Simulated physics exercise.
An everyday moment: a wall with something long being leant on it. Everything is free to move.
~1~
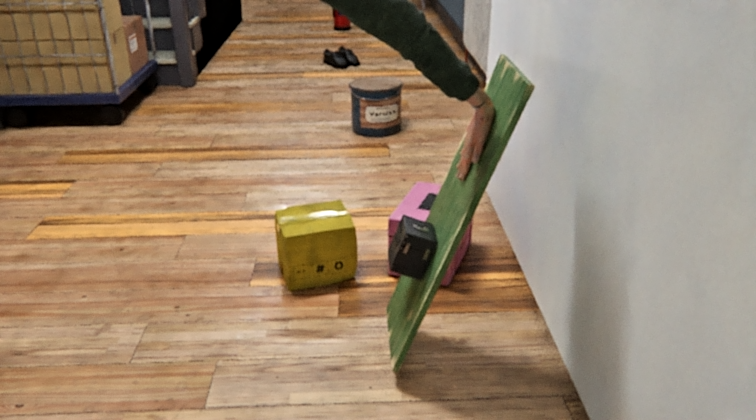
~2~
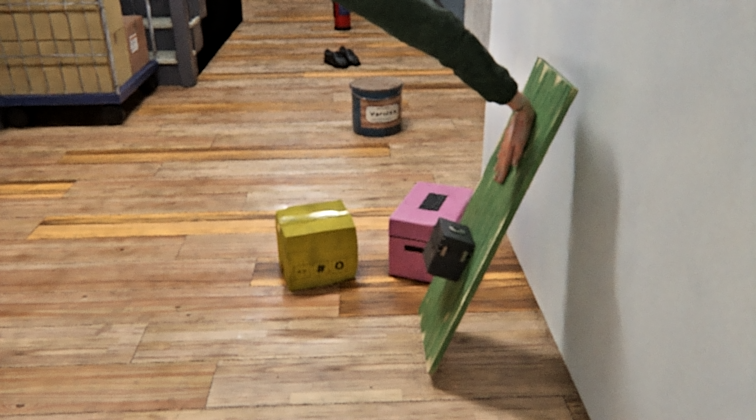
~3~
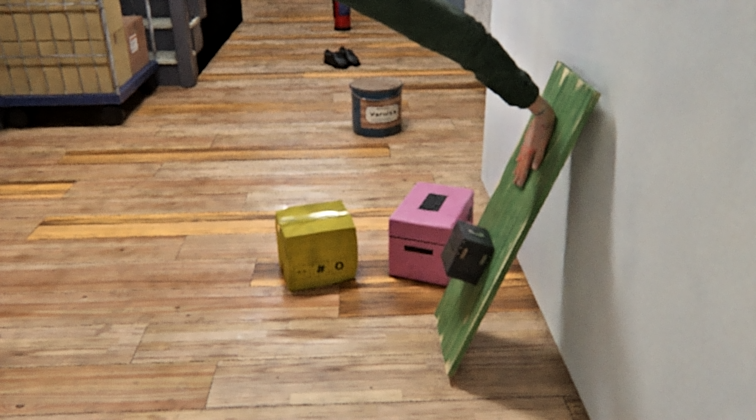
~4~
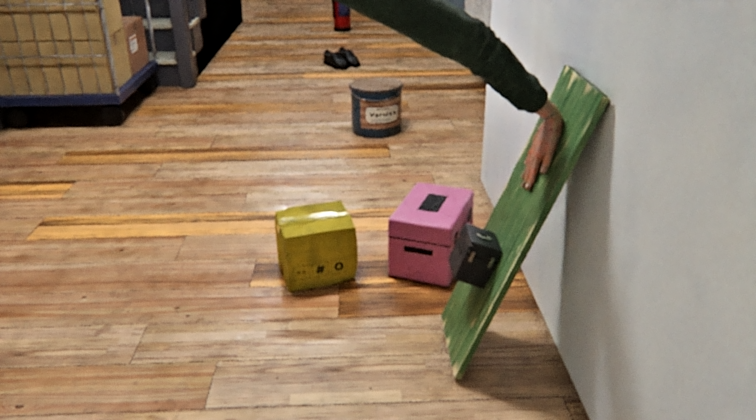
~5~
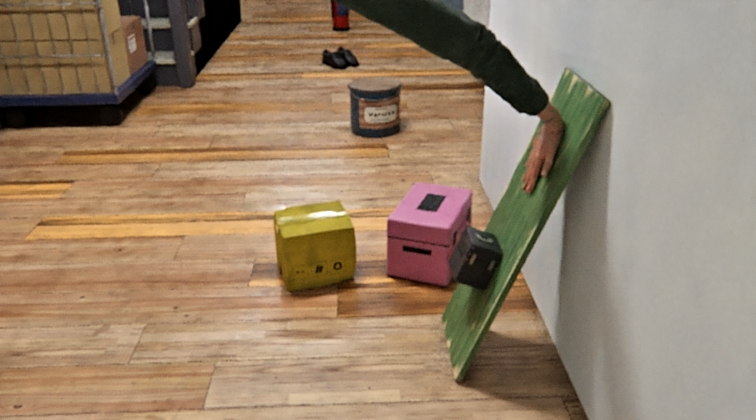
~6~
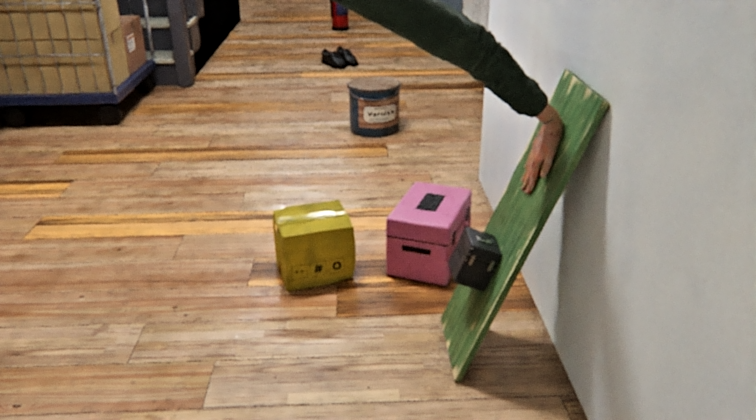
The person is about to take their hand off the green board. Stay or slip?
Outcome: The board holds.
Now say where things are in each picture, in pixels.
In the first frame, on its way; green board (448, 217); yellow box (315, 244).
In the second frame, on its way; green board (485, 219); yellow box (316, 244).
In the third frame, on its way; green board (504, 222); yellow box (316, 244).
In the fourth frame, on its way; green board (512, 226); yellow box (316, 245).
In the fifth frame, leant on the wall, still held; green board (512, 228); yellow box (314, 244).
In the sixth frame, leant on the wall, still held; green board (512, 229); yellow box (313, 244).
Then, 0.20 s on from there, no change.
Then, 0.60 s on from there, green board resting near (511, 229).
In the end, all 3 unmoved. At the end, from the last picture's camera, green board near (511, 229). The board remains leaning.
